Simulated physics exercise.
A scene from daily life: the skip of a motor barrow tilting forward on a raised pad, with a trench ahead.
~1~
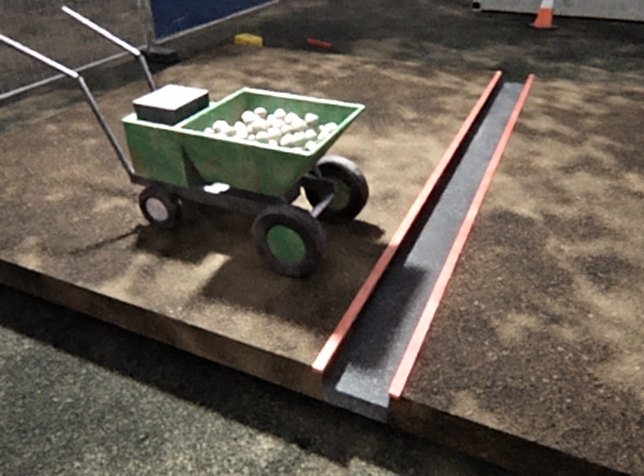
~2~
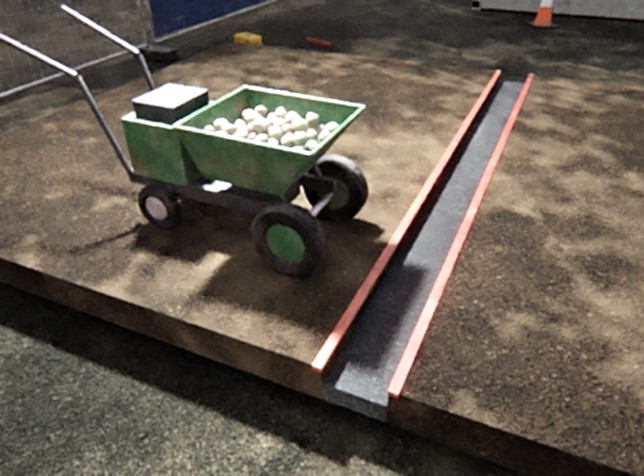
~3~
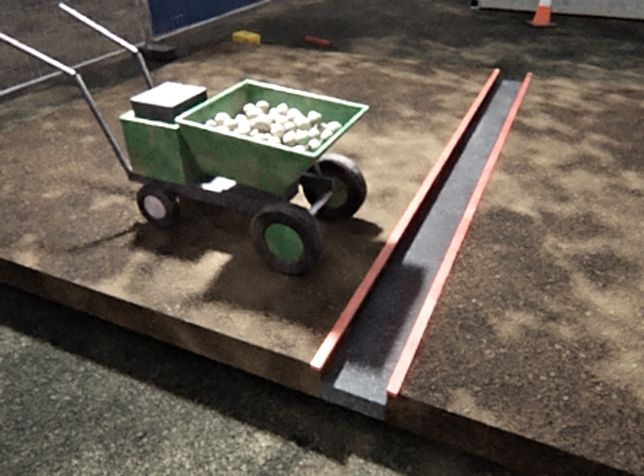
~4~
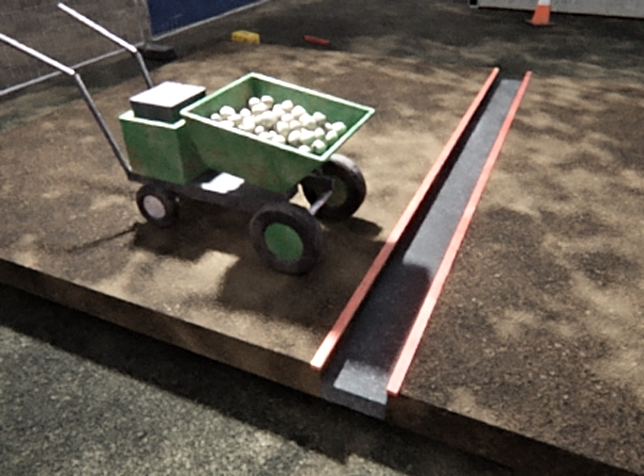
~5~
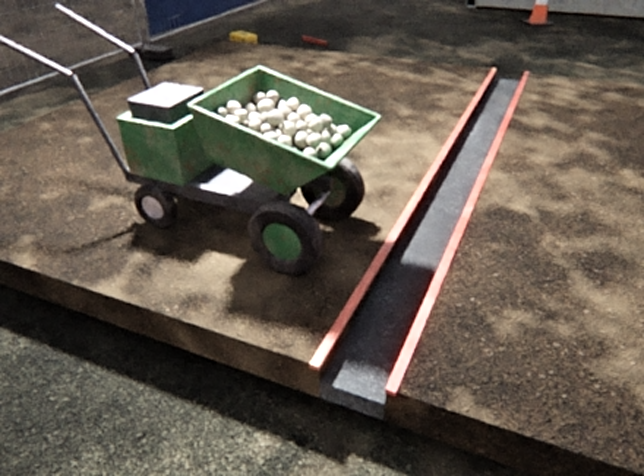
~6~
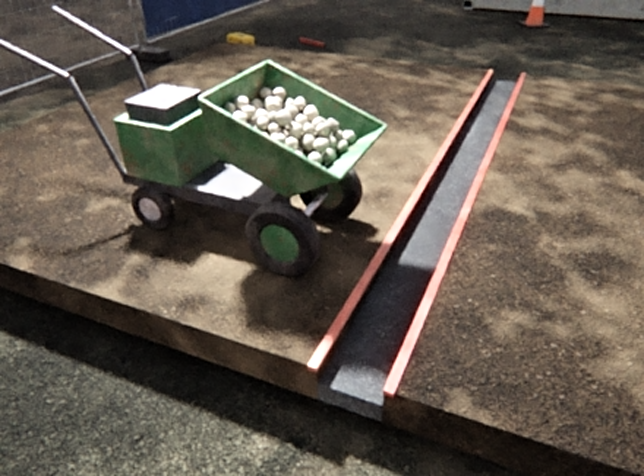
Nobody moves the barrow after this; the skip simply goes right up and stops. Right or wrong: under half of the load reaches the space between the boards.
Wrong.
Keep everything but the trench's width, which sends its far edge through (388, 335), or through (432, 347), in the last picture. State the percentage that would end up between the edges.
Close to 30 per cent in the first, close to 90 per cent in the second.
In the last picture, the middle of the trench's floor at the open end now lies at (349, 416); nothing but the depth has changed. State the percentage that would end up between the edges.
Something close to 70 per cent.
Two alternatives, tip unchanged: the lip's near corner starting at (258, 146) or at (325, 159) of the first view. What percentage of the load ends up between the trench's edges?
About 60 %, then 50 %.
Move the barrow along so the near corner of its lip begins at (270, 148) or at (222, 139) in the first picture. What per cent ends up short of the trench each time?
That would be roughly 20 in a hundred and then roughly 60 in a hundred.
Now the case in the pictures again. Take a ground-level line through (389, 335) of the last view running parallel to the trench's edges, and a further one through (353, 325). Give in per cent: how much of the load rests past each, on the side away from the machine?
I'd say about 50 and about 90 in a hundred.
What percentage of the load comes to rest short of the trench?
That share comes out near 0 in a hundred.
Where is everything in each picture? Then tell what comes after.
Lip of the skip at (310, 156), level; top of the load at (261, 128), river pebbles; first edge of the trench at (346, 322); far edge at (416, 343), the trench over half as wide as the skip, and shallow for its width, in the first picture.
Lip of the skip at (311, 155), tipped barely; top of the load at (264, 129), in the second picture.
Lip of the skip at (315, 157), tipped barely; top of the load at (266, 126), in the third picture.
Lip of the skip at (322, 161), tipped a little; top of the load at (271, 122), in the fourth picture.
Lip of the skip at (331, 168), tipped a little; top of the load at (265, 109), in the fifth picture.
Lip of the skip at (339, 179), tipped clearly; top of the load at (262, 117); first edge of the trench at (340, 320); far edge at (410, 341), in the sixth picture.
Soon after the last picture, skip tipped steeply; all in the skip.
A little later, skip tipped right over; about two thirds in the skip; about a quarter in or heaped over the trench; a small part beyond it.
Later still, skip tipped right over; a stray few in the skip; about two thirds in or heaped over the trench; about a quarter beyond it.
At rest, skip tipped right over; a stray few in the skip; about two thirds in or heaped over the trench; about a quarter beyond it.
